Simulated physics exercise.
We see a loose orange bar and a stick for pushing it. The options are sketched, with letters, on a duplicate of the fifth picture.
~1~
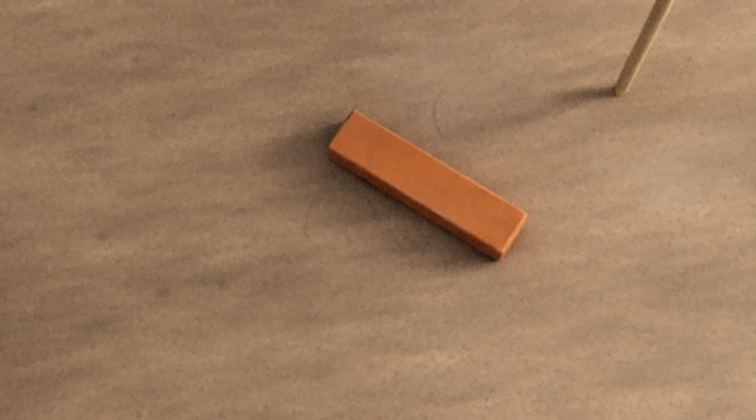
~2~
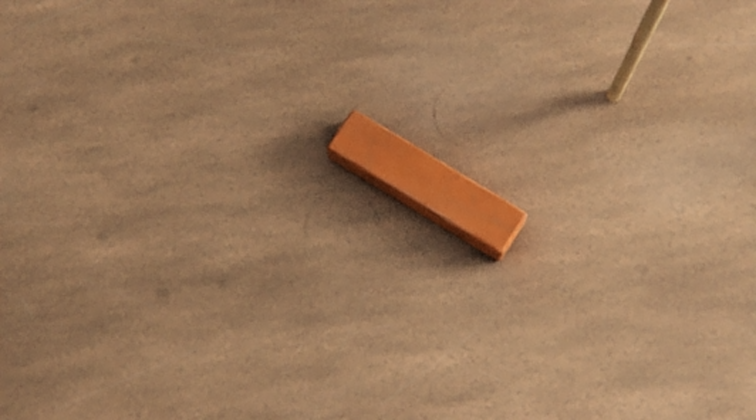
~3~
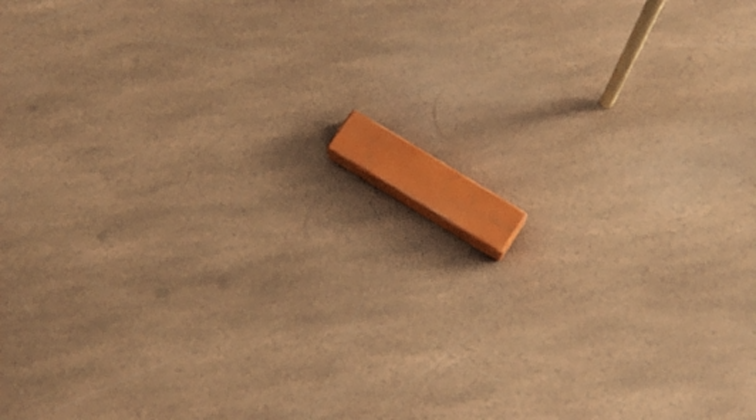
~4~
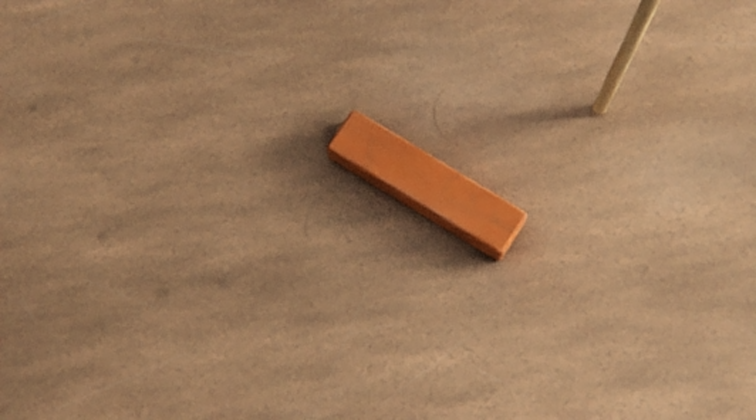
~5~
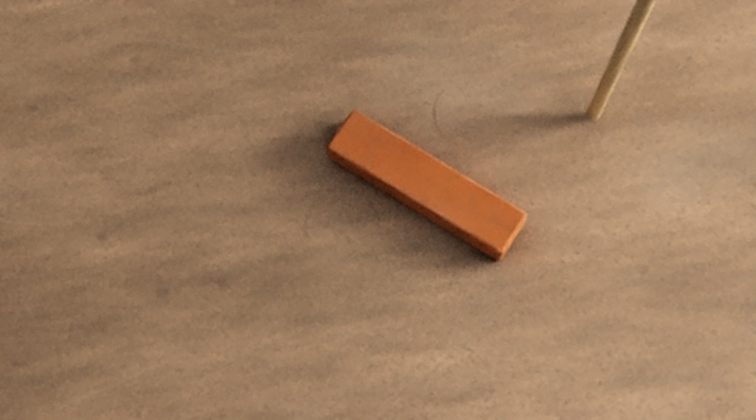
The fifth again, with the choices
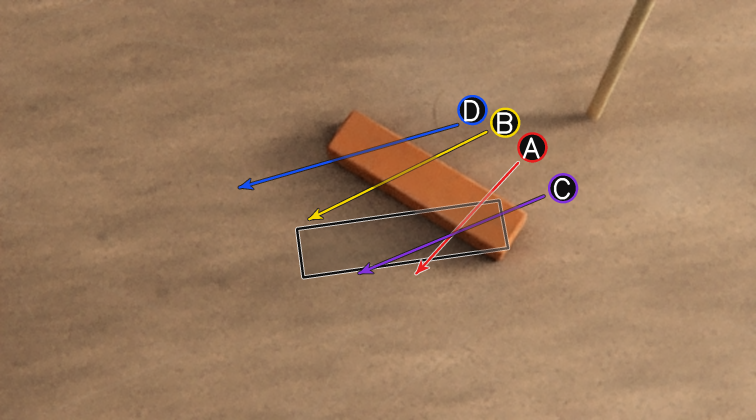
At first, an orange bar lies at a slant on a brown, mottled surface, with a thin stick reaching in from the upper right. The stick's tip then moves slowly a short way down and to the left, drawing somewhat nearer the bar without touching it, while the bar stays still.
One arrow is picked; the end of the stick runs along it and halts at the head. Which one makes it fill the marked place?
Stroke B puts it in the outline.
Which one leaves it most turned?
That is C.
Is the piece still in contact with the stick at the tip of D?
No.
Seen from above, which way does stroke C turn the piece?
Clockwise.
On the marked copy, A from (518, 163) to (416, 274); B from (486, 132) to (309, 219); C from (544, 196) to (359, 273); D from (458, 125) to (239, 188).
Taking B. A third of the way, foot of the stick (424, 163), piece (420, 186).
Two thirds of the way, foot of the stick (359, 195), piece (405, 218).
When it is over, foot of the stick (309, 220), piece (402, 231); it fills the outline.
As for the rest, A leaves the piece out of the outline, at (373, 219); C leaves the piece out of the outline, at (335, 218); D leaves the piece out of the outline, at (412, 203).
